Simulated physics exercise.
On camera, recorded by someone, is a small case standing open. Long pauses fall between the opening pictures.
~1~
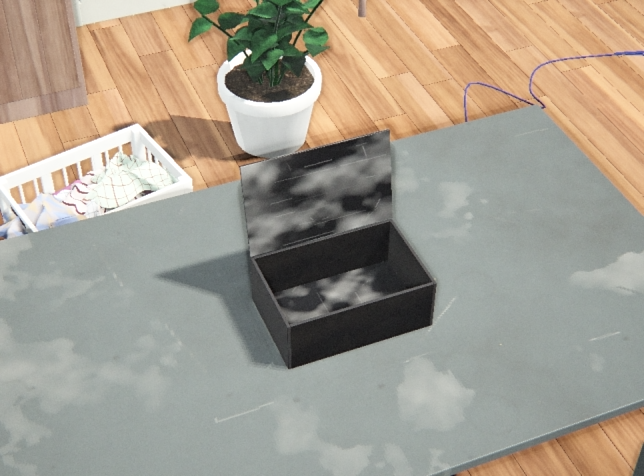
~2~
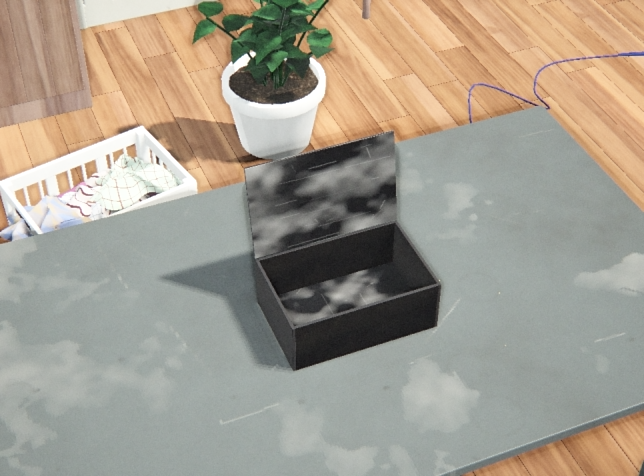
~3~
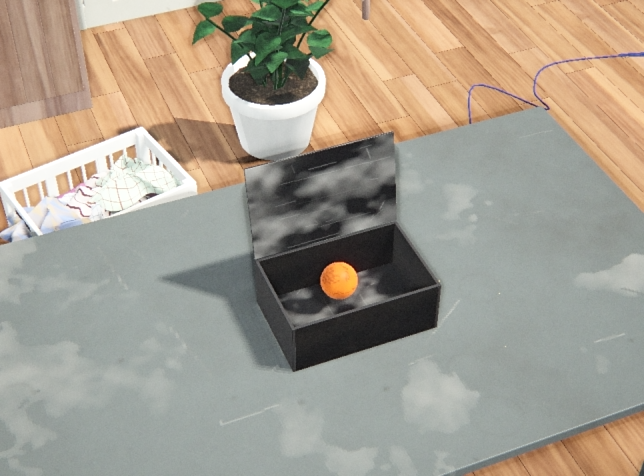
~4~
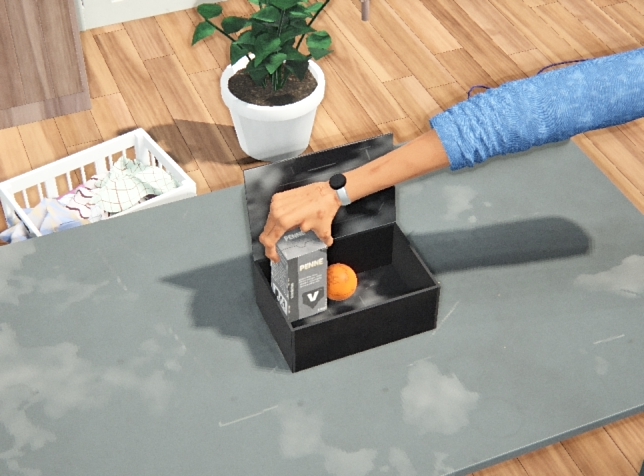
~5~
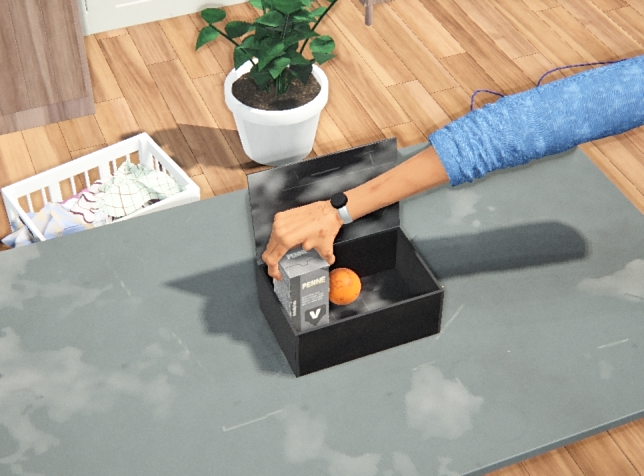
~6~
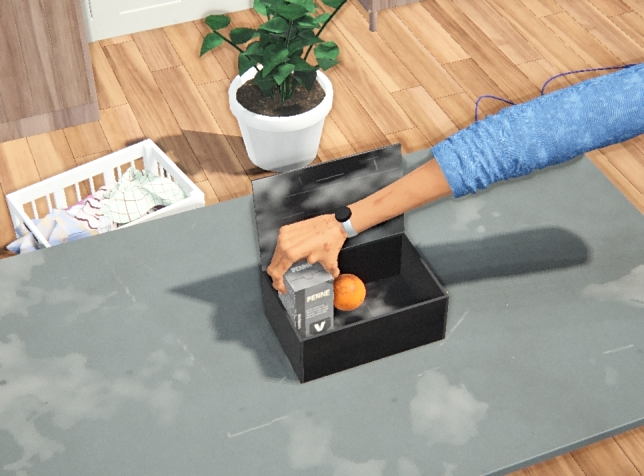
On a grey tabletop above a wooden floor, a small black case stands open and empty, with a potted plant behind it. An orange ball then appears inside. An arm in a blue sleeve holds a grey carton over the left side and lowers it in beside the ball, still gripping it.
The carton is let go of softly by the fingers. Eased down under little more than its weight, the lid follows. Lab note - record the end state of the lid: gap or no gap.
End state: Gap.
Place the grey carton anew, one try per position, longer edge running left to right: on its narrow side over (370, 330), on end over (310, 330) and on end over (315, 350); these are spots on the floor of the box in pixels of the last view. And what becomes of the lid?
Lid, try 1: Fully down; try 2: Propped open; try 3: Propped open.
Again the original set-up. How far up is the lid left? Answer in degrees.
The lid sits around 50° above the rim.
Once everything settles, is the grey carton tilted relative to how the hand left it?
Simply put, it remains unturned.
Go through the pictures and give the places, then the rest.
In the first picture, the last thing is not in view yet.
In the second picture, the last thing is not in view yet.
In the third picture, the last thing is not in view yet; orange ball (339, 281).
In the fourth picture, still above its spot; grey carton (299, 273).
In the fifth picture, still above its spot; grey carton (301, 291); orange ball (342, 286).
In the sixth picture, put in, still held; grey carton (306, 303); orange ball (347, 292).
Then, 1.10 s after the last picture, lid starting down.
Then, 1.40 s after the last picture, lid 73° above the rim.
Then, 1.60 s after the last picture, lid 57° above the rim.
Then, 3.60 s after the last picture, lid 50° above the rim.
At rest, lid 48° above the rim; both in place. Seen from the same camera at the end, grey carton near (308, 304).
